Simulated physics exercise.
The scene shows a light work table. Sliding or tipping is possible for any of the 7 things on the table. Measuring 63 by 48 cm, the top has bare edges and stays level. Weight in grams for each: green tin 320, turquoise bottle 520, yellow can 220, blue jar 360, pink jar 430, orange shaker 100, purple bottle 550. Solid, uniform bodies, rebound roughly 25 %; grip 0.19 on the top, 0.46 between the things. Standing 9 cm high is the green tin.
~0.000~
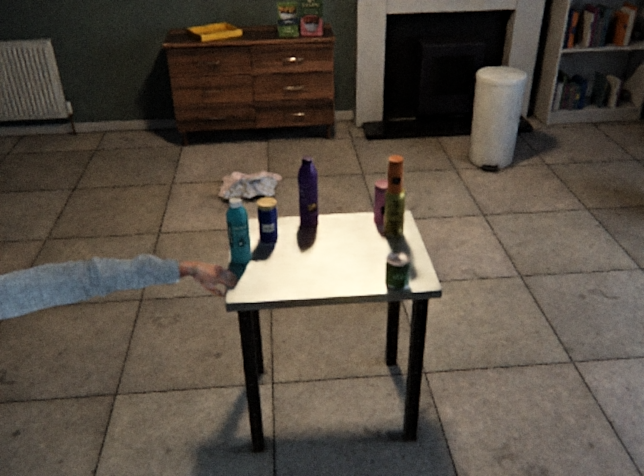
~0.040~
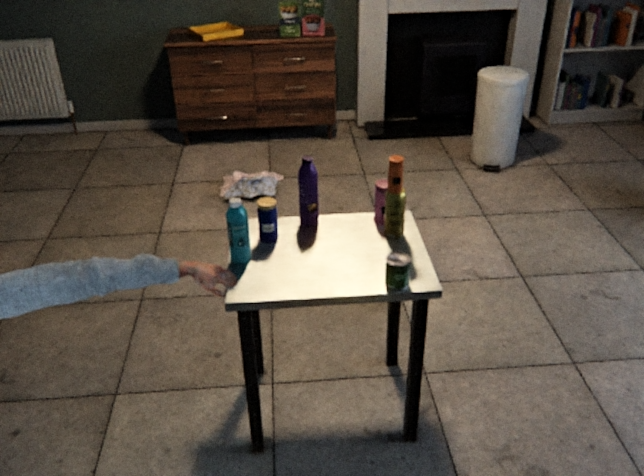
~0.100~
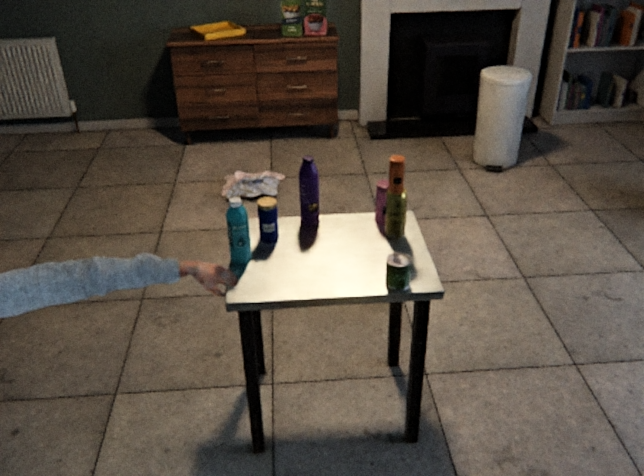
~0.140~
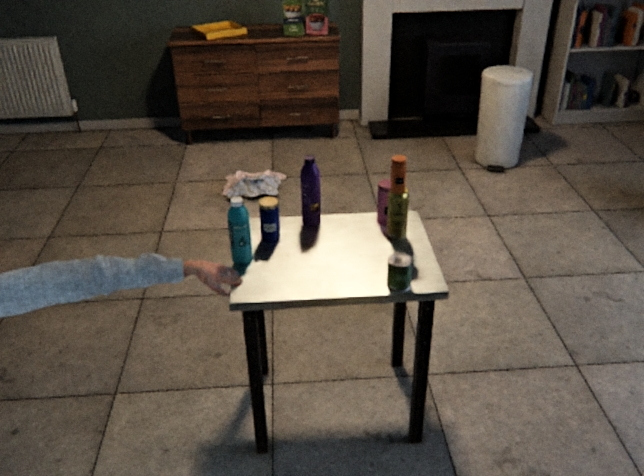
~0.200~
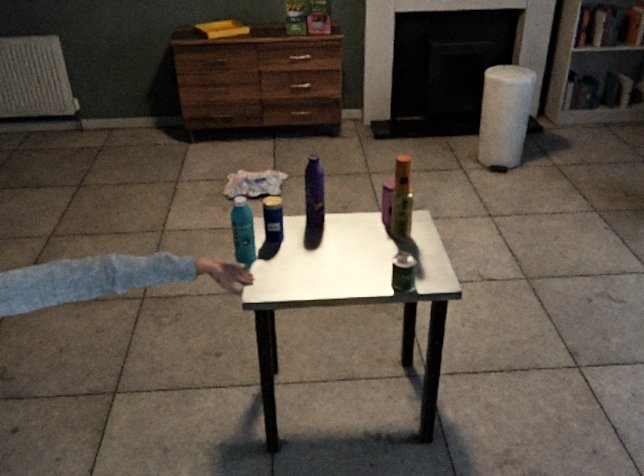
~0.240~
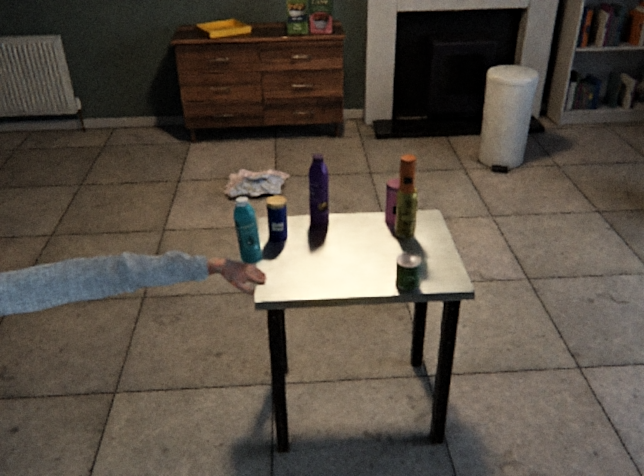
The video shows a hand at the left edge of a light table holding bottles, jars and cans, first nearly still, then pushing the table slightly right as the items lag behind and the turquoise bottle passes beyond the left edge.
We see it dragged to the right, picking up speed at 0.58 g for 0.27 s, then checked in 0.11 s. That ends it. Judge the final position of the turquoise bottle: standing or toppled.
Toppled.
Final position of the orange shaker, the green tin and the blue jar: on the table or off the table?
Outcome: The orange shaker remains on its support; the green tin remains on its support; the blue jar departs its support.
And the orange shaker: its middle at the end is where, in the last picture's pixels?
Near (464, 172).
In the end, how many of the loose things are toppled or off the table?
The number is 2.
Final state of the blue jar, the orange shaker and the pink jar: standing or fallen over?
Final state - blue jar: Goes over; orange shaker: Remains on its base; pink jar: Remains on its base.
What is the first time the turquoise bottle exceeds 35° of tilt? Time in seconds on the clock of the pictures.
Time: Approximately 0.4 s.
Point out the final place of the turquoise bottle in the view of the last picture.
You'll find it at about (292, 402).
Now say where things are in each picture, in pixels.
In the first picture, turquoise bottle (238, 231); green tin (397, 271).
In the second picture, blue jar (268, 220); pink jar (385, 203).
In the third picture, orange shaker (397, 175); purple bottle (309, 191).
In the fourth picture, table shifted 2 cm; green tin (399, 272); yellow can (398, 214).
In the fifth picture, table shifted 6 cm; turquoise bottle (243, 230) slid 4 cm; blue jar (274, 219) slid 4 cm.
In the sixth picture, table shifted 9 cm; turquoise bottle (247, 229) off the table; orange shaker (407, 174) slid 6 cm.
After 0.34 s, table shifted 22 cm; blue jar now off the table; orange shaker slid 15 cm; purple bottle slid 15 cm.
After 0.54 s, table shifted 29 cm; orange shaker slid 12 cm; pink jar slid 12 cm; green tin slid 12 cm.
At rest (1.1 s), off the table and tipped over, turquoise bottle and blue jar; not toppled but over 5 cm from the start, green tin, yellow can, pink jar, orange shaker and purple bottle. Seen from the same camera at the end, turquoise bottle near (292, 403).
